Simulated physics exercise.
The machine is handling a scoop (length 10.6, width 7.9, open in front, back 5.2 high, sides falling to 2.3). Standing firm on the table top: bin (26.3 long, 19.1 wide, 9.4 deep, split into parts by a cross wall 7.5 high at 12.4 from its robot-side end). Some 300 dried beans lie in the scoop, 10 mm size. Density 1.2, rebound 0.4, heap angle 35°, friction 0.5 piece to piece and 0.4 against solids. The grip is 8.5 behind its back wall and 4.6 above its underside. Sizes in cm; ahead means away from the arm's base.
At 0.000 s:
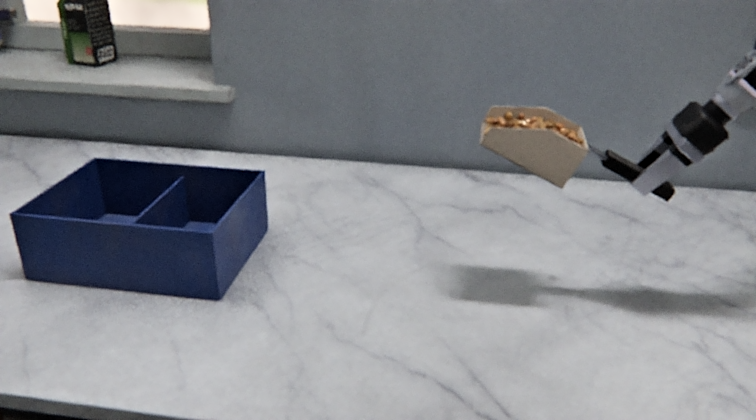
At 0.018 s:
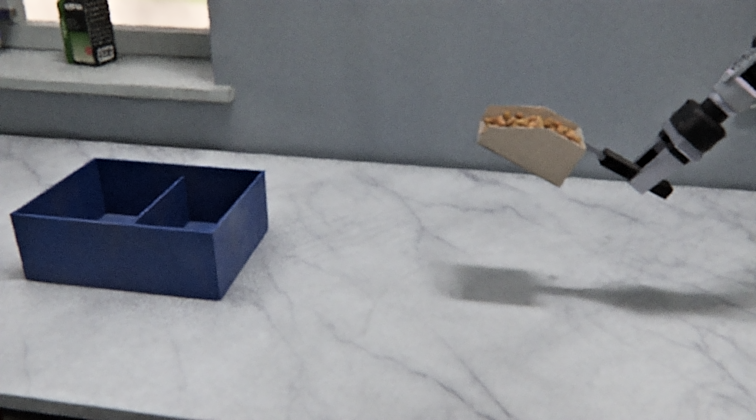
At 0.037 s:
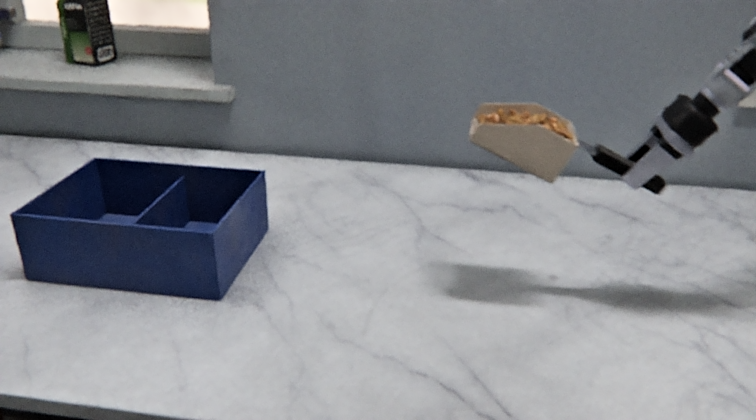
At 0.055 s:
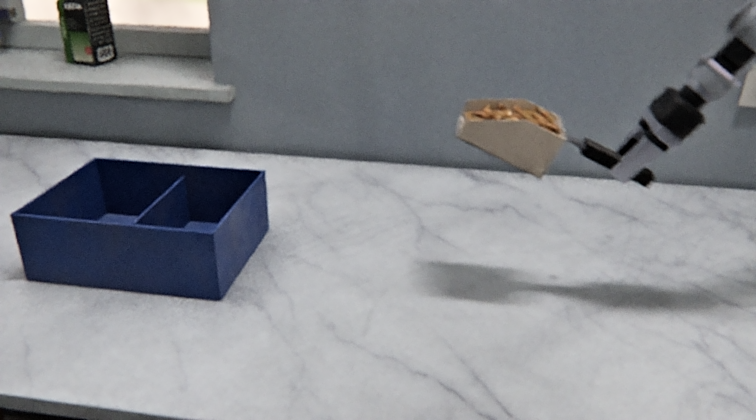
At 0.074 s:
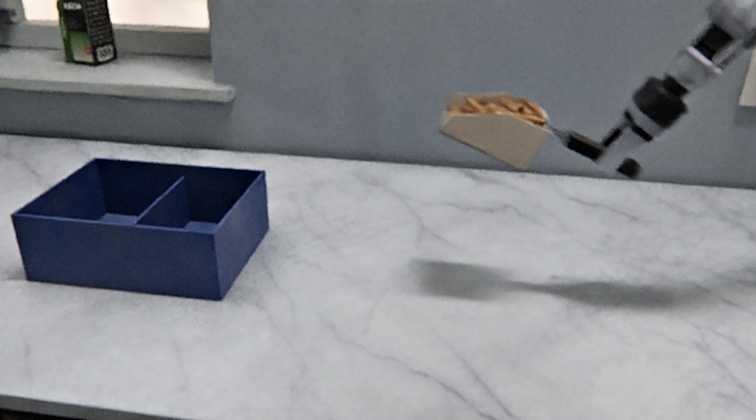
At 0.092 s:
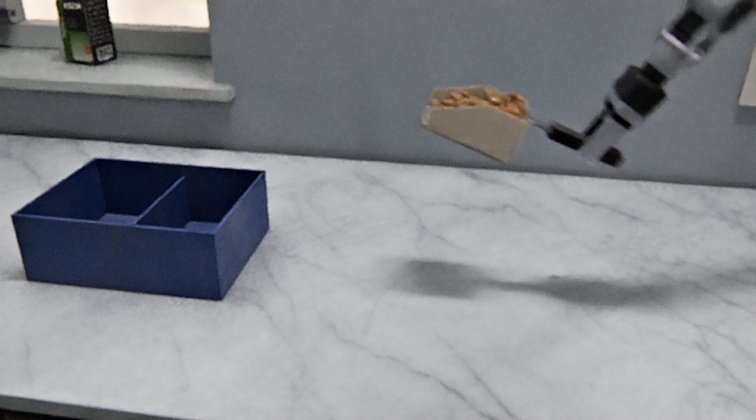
Above a marble-patterned table, a robot arm moves a scoop of beans left and slightly upward.
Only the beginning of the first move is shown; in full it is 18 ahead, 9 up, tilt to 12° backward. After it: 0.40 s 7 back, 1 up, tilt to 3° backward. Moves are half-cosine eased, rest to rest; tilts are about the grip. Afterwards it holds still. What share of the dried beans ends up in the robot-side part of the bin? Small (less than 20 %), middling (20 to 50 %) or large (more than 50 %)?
A middling share, 20 to 50 %, ends in the robot-side part of the bin.
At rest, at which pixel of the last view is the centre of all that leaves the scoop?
Around (223, 254).
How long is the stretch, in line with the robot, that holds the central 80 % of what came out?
Roughly 22 cm.
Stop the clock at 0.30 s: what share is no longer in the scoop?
About 60 per cent by then.
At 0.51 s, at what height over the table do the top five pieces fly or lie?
Roughly 26 cm.
After 0.30 s, tilted 11° backward, highest piece 29 above the table; 120 on the scoop, 180 in flight or on a rim.
After 0.51 s, tilted 4° backward, highest piece 25 above the table; 119 in the robot-side part, 64 on the scoop, 59 on the table or floor, 3 in the far-side part, 55 in flight or on a rim.
After 0.82 s, tilted 3° backward, highest piece 25 above the table; 119 in the robot-side part, 113 on the table or floor, 64 on the scoop, 3 in the far-side part, 1 in flight or on a rim.
After 1.87 s, tilted 3° backward, highest piece 25 above the table; 119 in the robot-side part, 114 on the table or floor, 64 on the scoop, 3 in the far-side part.
At rest, 119 in the robot-side part, 114 on the table or floor, 64 on the scoop, 3 in the far-side part. That is 40 % in the robot-side part of the bin.
